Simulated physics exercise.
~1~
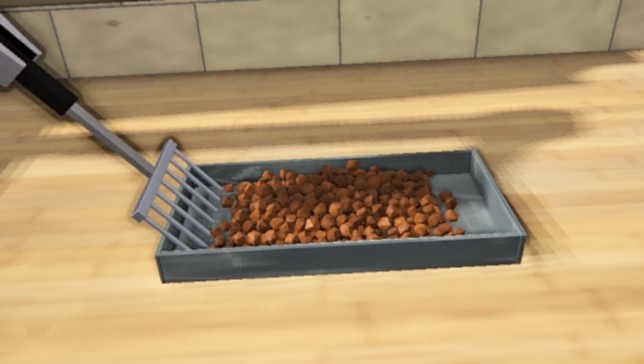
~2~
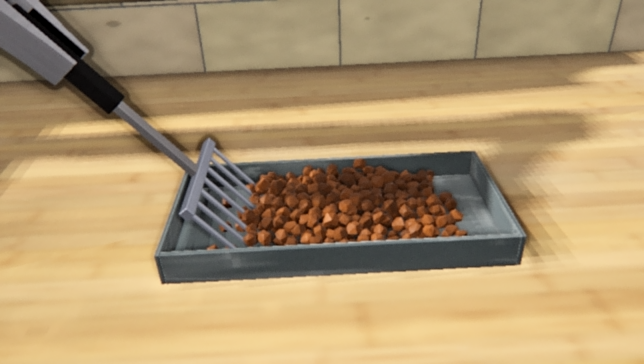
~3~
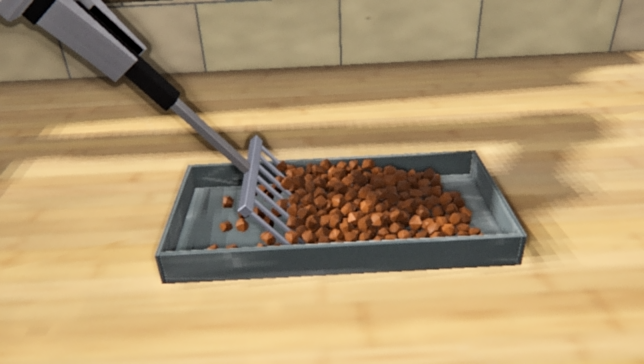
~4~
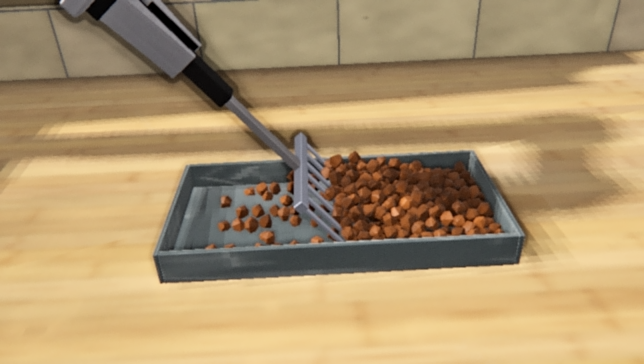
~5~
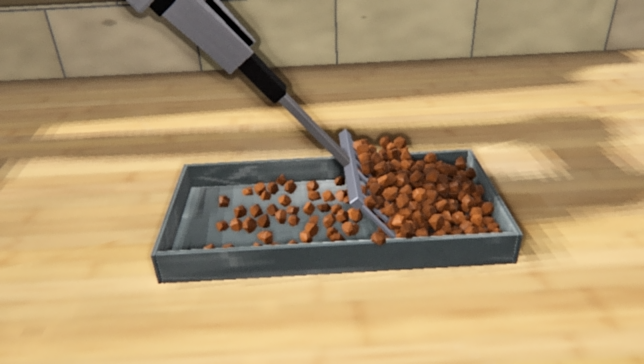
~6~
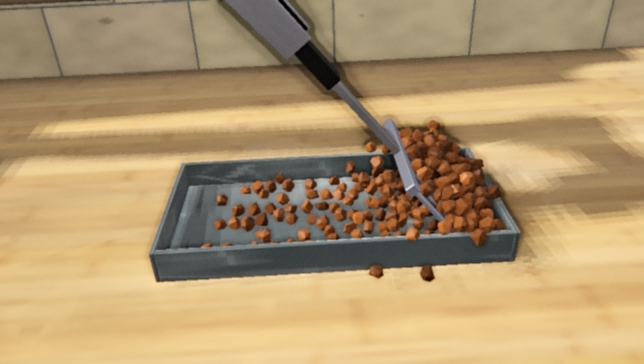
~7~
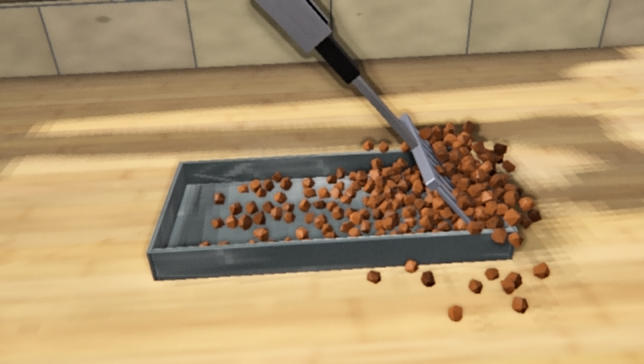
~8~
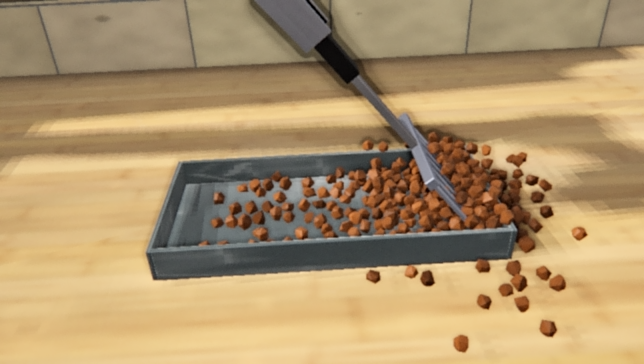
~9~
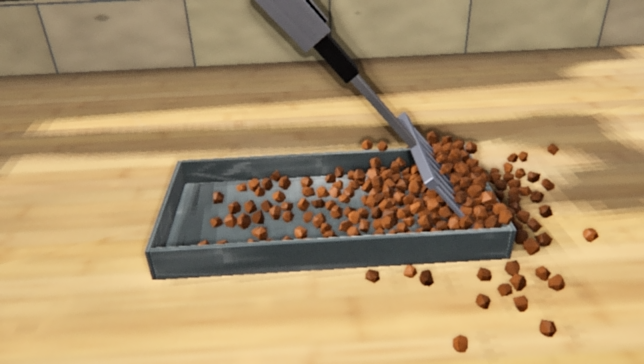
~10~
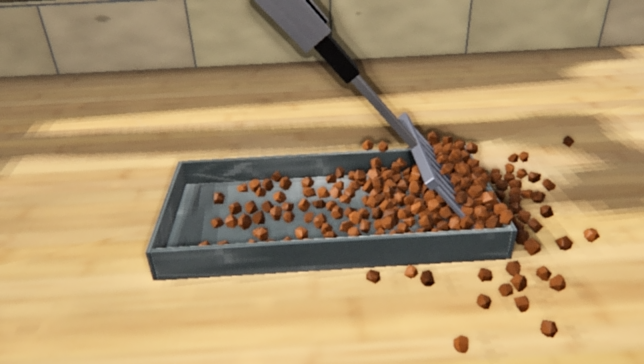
A heap of reddish-brown pellets sits in a shallow grey tray on a pale wooden table top, seen from slightly above with cream tiles behind. A robot arm reaching in from the upper left holds a grey comb at the tray's left end. The comb sweeps right, pushing the pellets into a steeper pile while some slip through and stay scattered behind it. Near the right end, the pile spills over the rim, and pellets tumble onto the table. The comb stops there, leaving most pellets in the tray and a smaller share strewn around its right end.
